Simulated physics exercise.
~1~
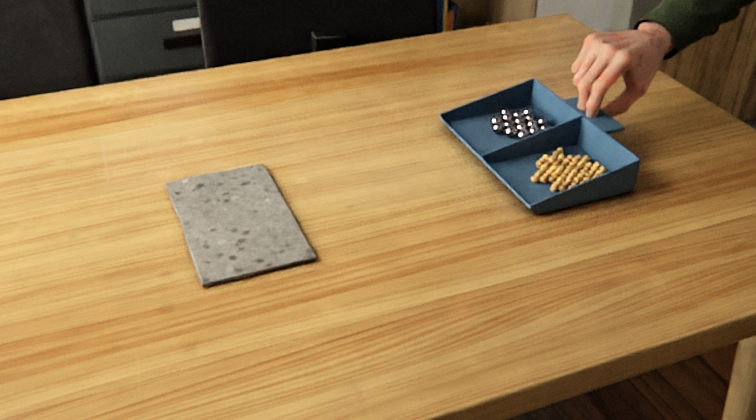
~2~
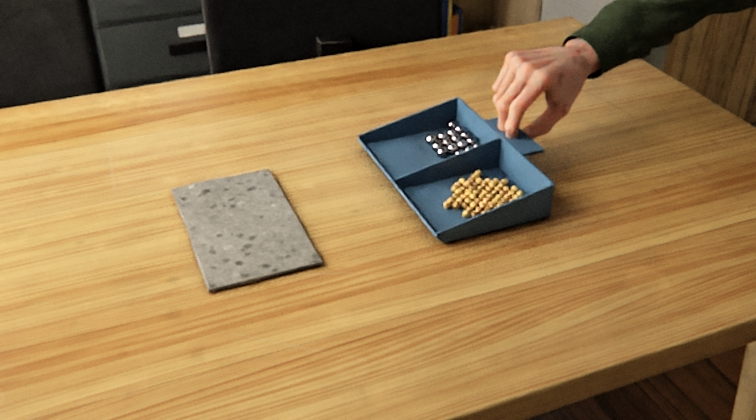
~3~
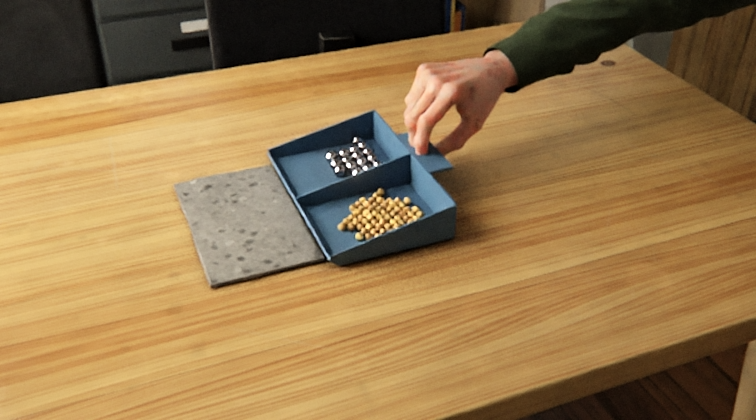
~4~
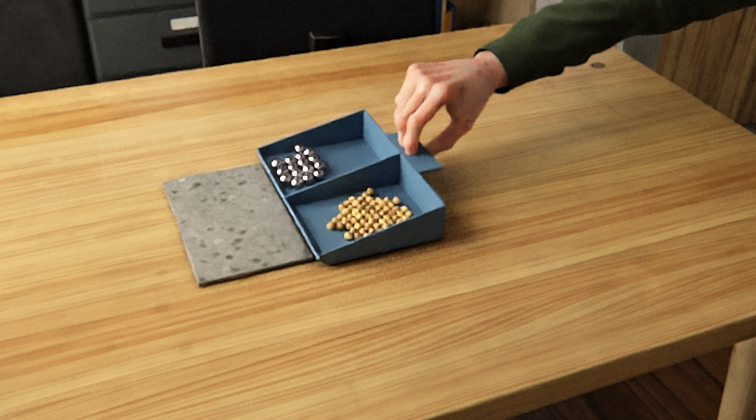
The footage shows a hand sliding a blue two-part tray of dark-and-white beads and golden beads leftward across a wooden table until it stops against a grey speckled slab. The dark-and-white beads then shift to the tray's left rim, and both groups remain inside.
